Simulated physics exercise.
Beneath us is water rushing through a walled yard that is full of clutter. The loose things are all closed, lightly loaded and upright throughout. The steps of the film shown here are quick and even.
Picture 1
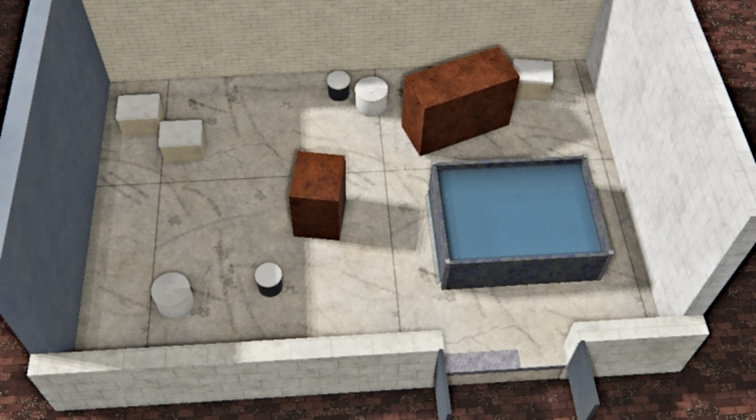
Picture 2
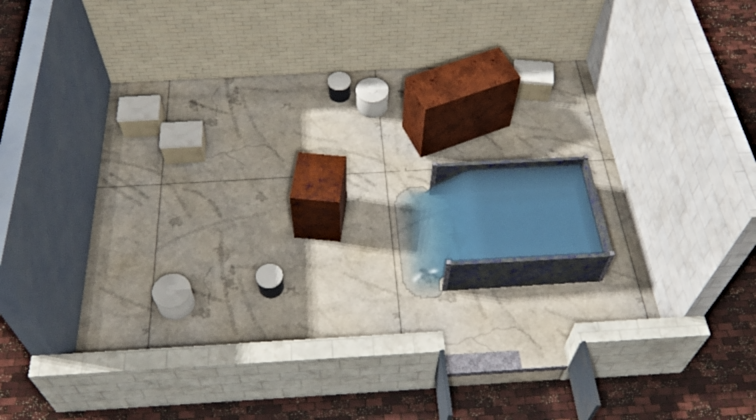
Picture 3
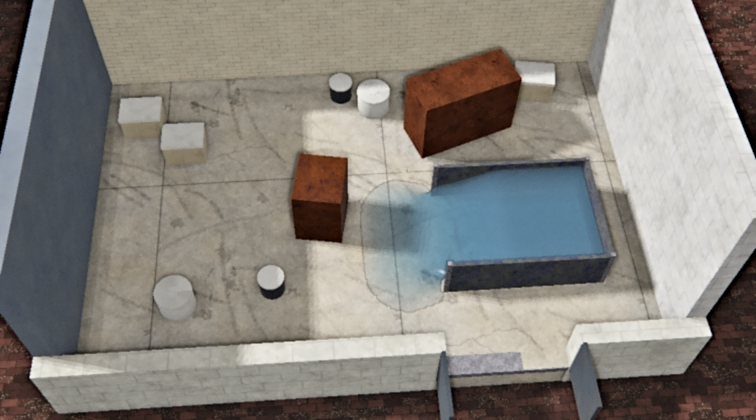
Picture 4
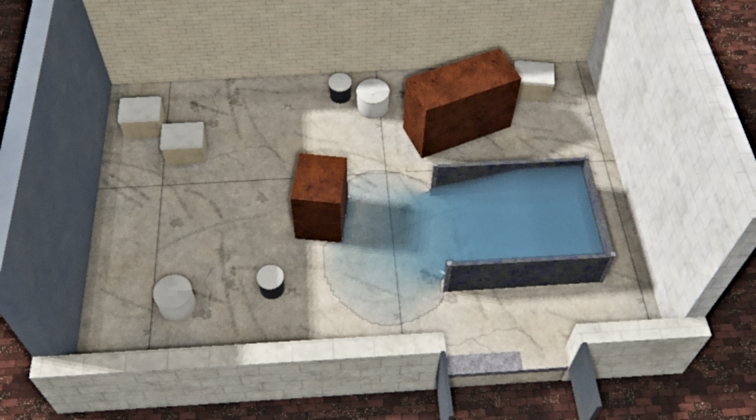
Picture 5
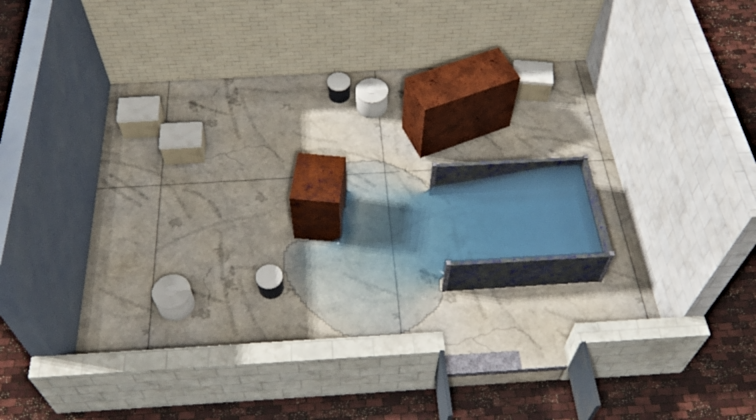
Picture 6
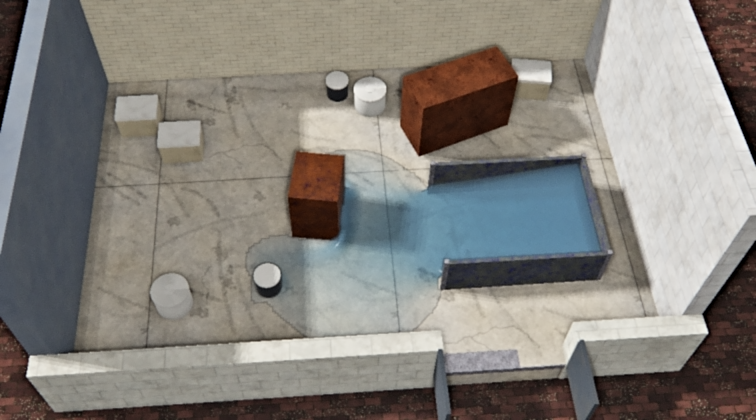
Water poured out of the open left side of a raised tank in a walled yard and spread across the floor around a rusty brown block, while the scattered boxes and drums stayed put.
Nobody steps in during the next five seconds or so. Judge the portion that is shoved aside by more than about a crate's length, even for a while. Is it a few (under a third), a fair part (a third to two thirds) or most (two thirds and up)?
Most.
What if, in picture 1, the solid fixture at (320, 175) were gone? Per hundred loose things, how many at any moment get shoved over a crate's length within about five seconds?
60 per cent.
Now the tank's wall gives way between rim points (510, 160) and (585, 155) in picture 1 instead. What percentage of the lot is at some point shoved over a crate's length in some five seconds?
About 40 %.
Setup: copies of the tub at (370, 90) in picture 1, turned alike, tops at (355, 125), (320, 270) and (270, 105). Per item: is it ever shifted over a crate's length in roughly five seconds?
Here's the rundown: Sent far off, sent far off, and finally sent far off.
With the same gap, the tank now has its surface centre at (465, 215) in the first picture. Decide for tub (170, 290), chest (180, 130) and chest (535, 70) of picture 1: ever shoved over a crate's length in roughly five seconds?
First displaced far, then displaced far, then never went far.
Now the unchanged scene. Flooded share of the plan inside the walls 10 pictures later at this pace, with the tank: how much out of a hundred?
Reading: About 60 %.
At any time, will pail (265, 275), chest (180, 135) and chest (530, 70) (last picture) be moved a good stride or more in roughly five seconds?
Tally in given order: The full distance / the full distance / less than that.
A moment on, 0 of 7 are well off their spots; 0 afloat.
Next, 2 of 7 are well off their spots; 2 afloat.
Later, 3 of 7 are well off their spots; 4 afloat.
In the end, 6 of 7 are well off their spots, and 6 have been at some point; 5 afloat.
